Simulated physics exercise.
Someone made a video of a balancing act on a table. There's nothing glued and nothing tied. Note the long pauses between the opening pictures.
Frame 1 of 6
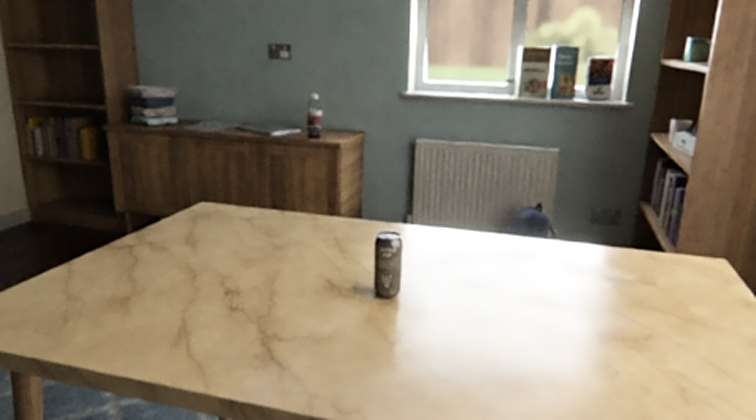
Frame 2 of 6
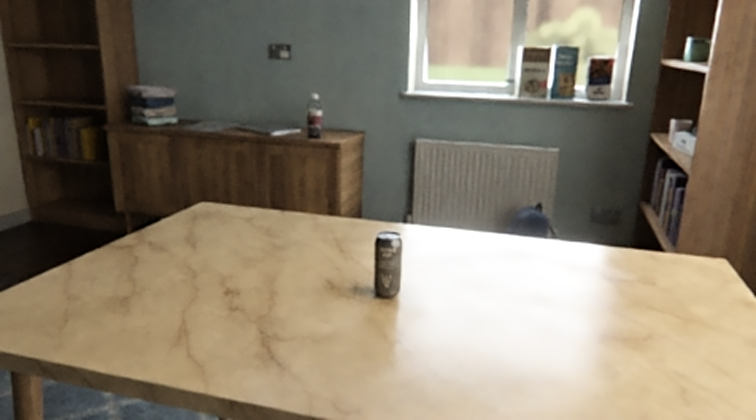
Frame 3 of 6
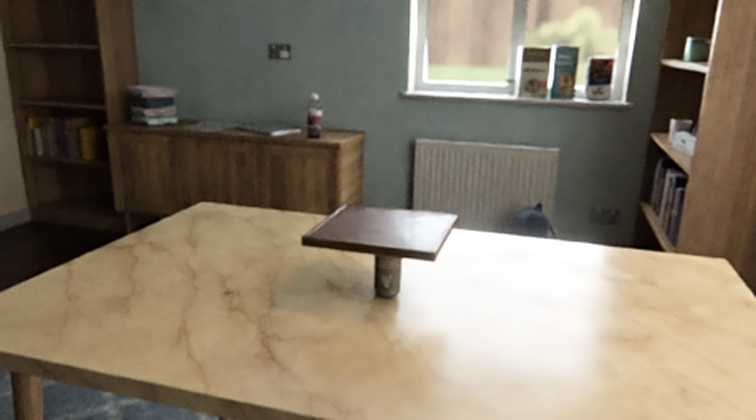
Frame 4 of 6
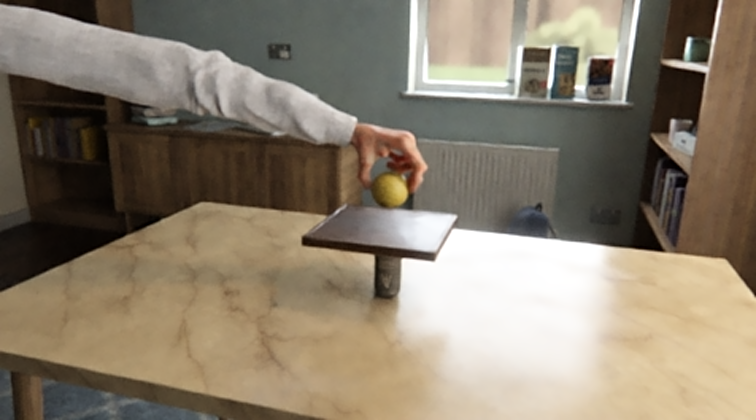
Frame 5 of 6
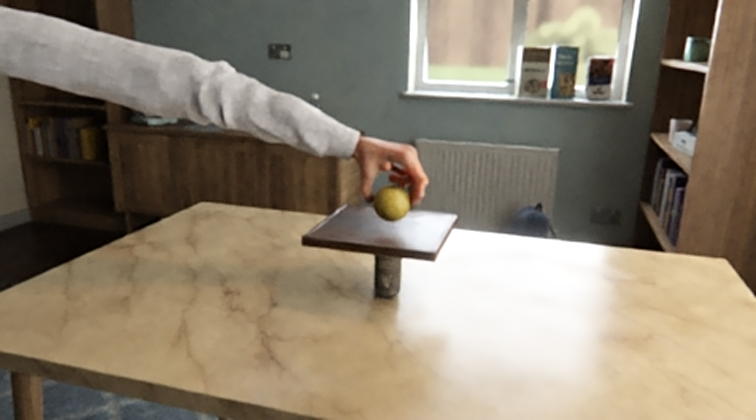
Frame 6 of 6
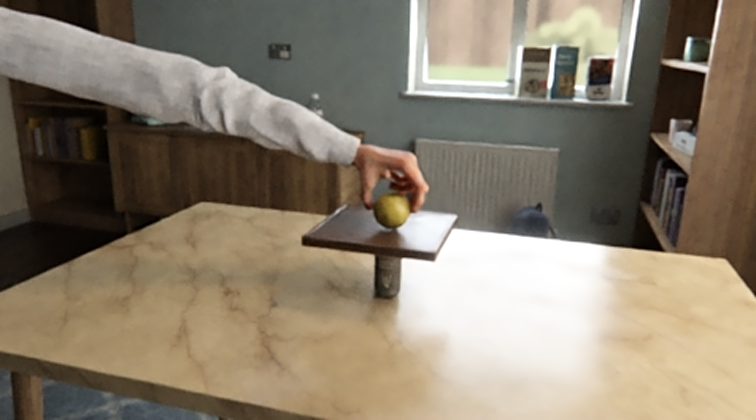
On a table, a brown lid appears atop a can and a hand lowers a yellow apple onto it.
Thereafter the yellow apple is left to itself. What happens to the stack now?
The stack bears the weight.
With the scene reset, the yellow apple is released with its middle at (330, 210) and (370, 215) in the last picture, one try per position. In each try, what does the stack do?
The stack topples over with the first try and remains upright with the second.
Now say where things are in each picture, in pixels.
In the first frame, the last thing is not in view yet.
In the second frame, the last thing is not in view yet.
In the third frame, the last thing is not in view yet; brown lid (384, 230).
The fourth frame shows on its way; yellow apple (390, 190); brown lid (384, 230).
The fifth frame shows on its way; yellow apple (392, 203); brown lid (384, 230).
The sixth frame shows in place under the hand; yellow apple (392, 211); brown lid (384, 230).
Then, 0.20 s later than the last frame, all is still.
Then, 0.50 s later than the last frame, yellow apple resting near (392, 211).
When it is over, all 3 as before. End places, in pixels of the last picture, yellow apple near (392, 211). The stack keeps its balance.
